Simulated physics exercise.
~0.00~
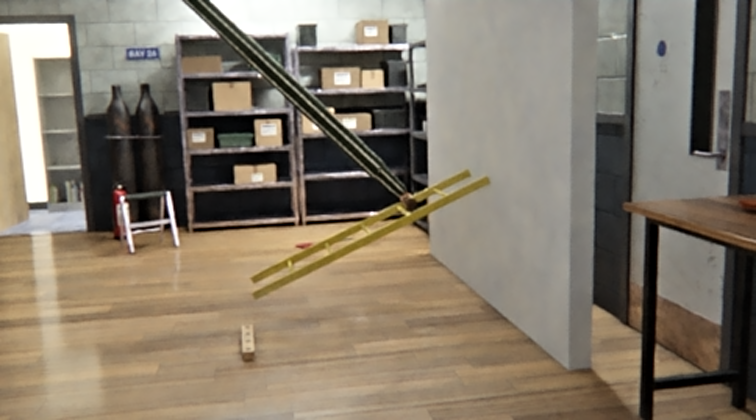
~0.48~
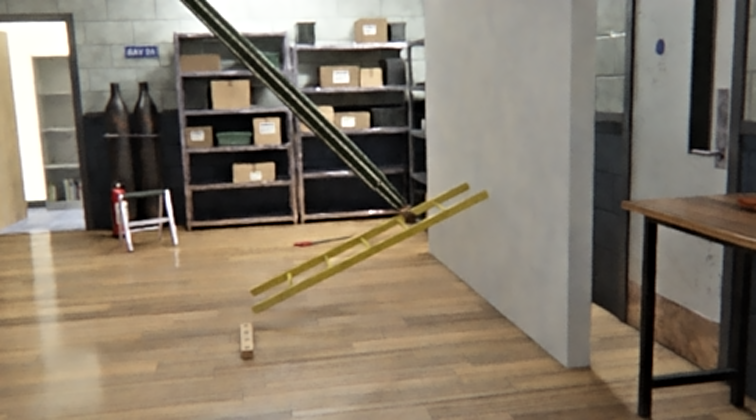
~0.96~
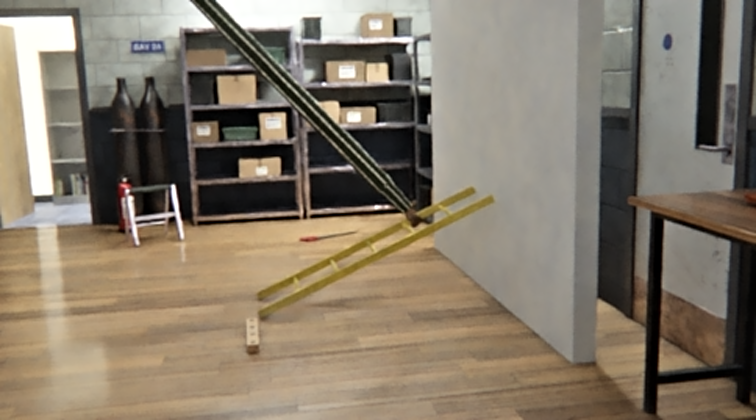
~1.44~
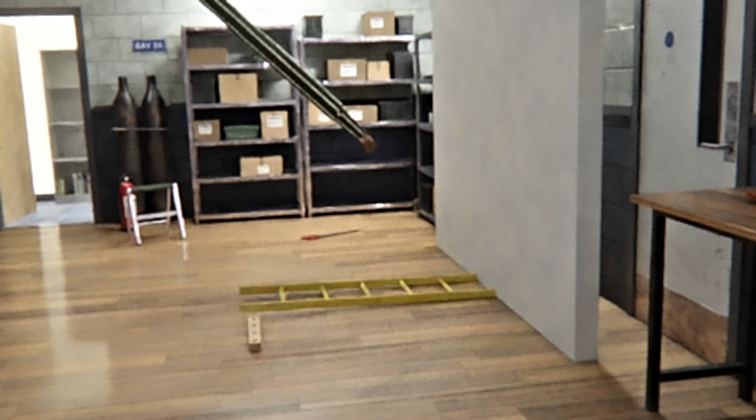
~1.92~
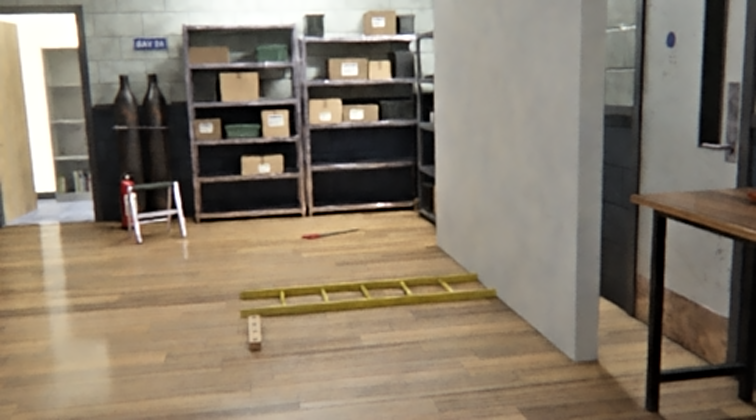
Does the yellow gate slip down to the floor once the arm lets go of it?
Yes, the yellow gate slides down and ends up lying flat on the floor beside the batten.
